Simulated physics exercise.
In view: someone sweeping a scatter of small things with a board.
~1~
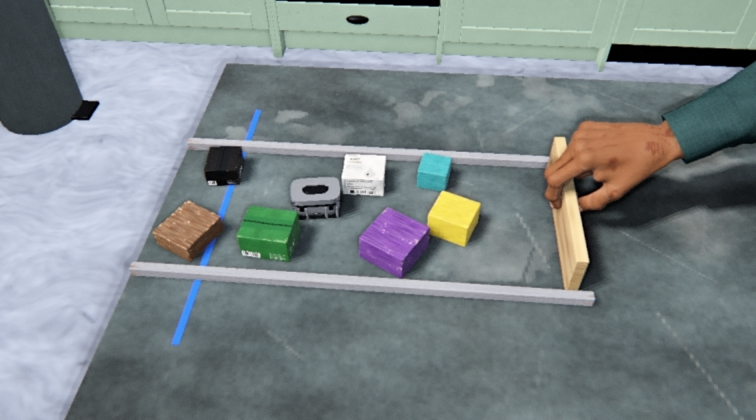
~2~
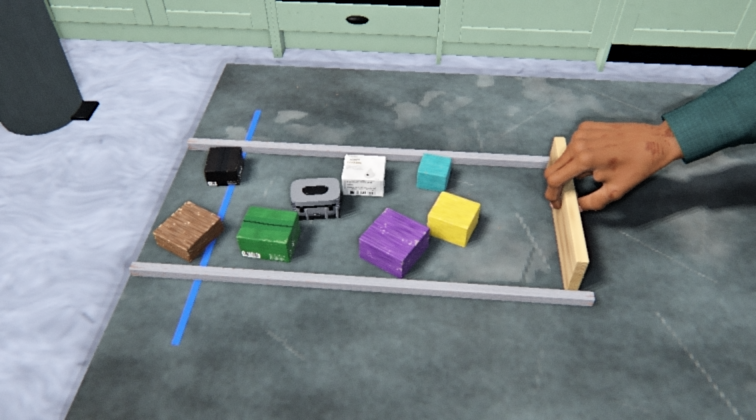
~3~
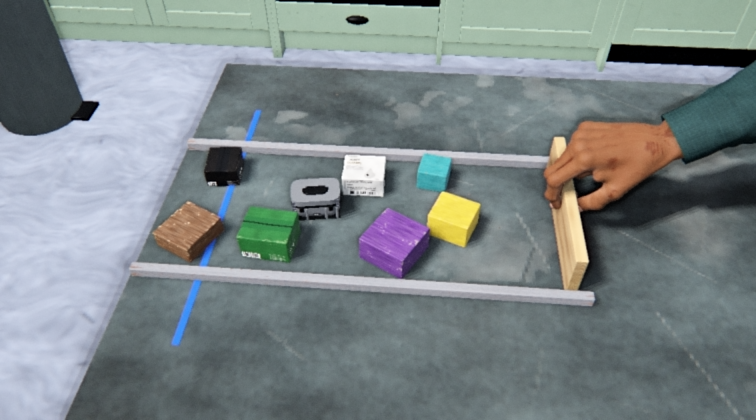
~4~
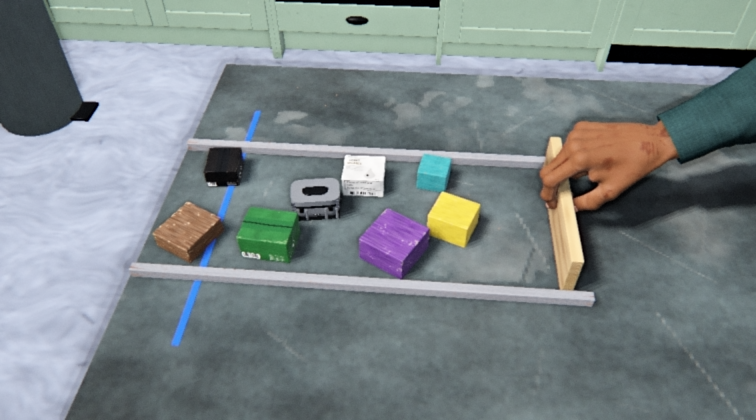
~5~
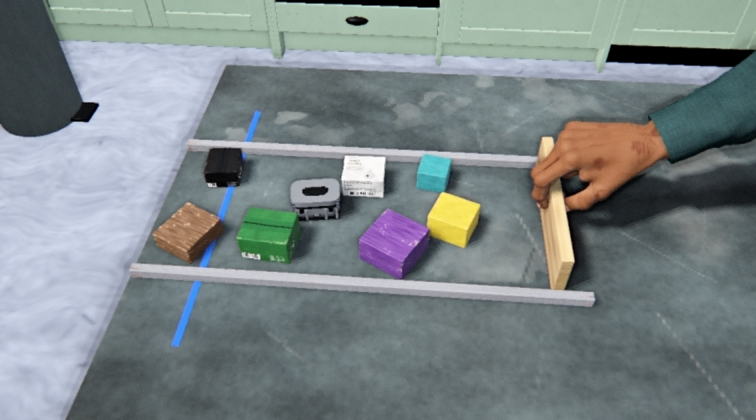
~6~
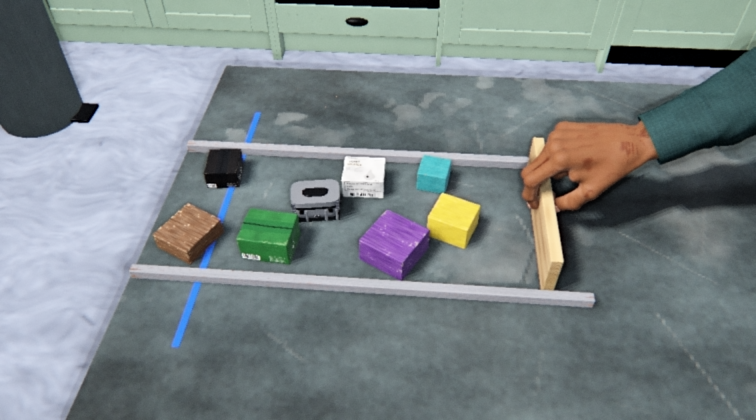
The clip opens on colored blocks and boxes scattered between two pale rails on a dark tabletop, a blue line crossing at left, while a hand holds an upright wooden board at right. The board stays nearly still, then the hand slides it slightly left, the scattered things staying put.
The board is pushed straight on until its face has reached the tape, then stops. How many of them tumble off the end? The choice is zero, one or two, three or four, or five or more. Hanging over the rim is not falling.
The number that fall off is three or four.
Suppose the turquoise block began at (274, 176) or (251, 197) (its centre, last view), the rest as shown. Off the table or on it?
The turquoise block does not fall; tumbles off.
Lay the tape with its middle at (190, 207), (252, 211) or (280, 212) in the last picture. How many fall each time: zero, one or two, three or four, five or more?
One after another: Five or over; 1 or 2; no fall at all.
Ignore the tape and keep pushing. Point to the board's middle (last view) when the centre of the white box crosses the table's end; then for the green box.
Near (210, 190) and (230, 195).
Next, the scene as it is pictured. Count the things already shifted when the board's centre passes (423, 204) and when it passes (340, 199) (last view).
The counts are 3 and 6.
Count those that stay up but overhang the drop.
Overhanging: 2.
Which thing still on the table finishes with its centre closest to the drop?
The grey case.
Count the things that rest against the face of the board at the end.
The number is 3.
A little later, none off yet; brown block at rest near (189, 233); black box at rest near (224, 168); green box at rest near (270, 236).
Next, none off yet; brown block shifted about its own width near (139, 230); black box shifted about its own width near (194, 166); green box shifted well along near (185, 227).
When it is over, the number that fall off is three or four; down, green box, black box and brown block.
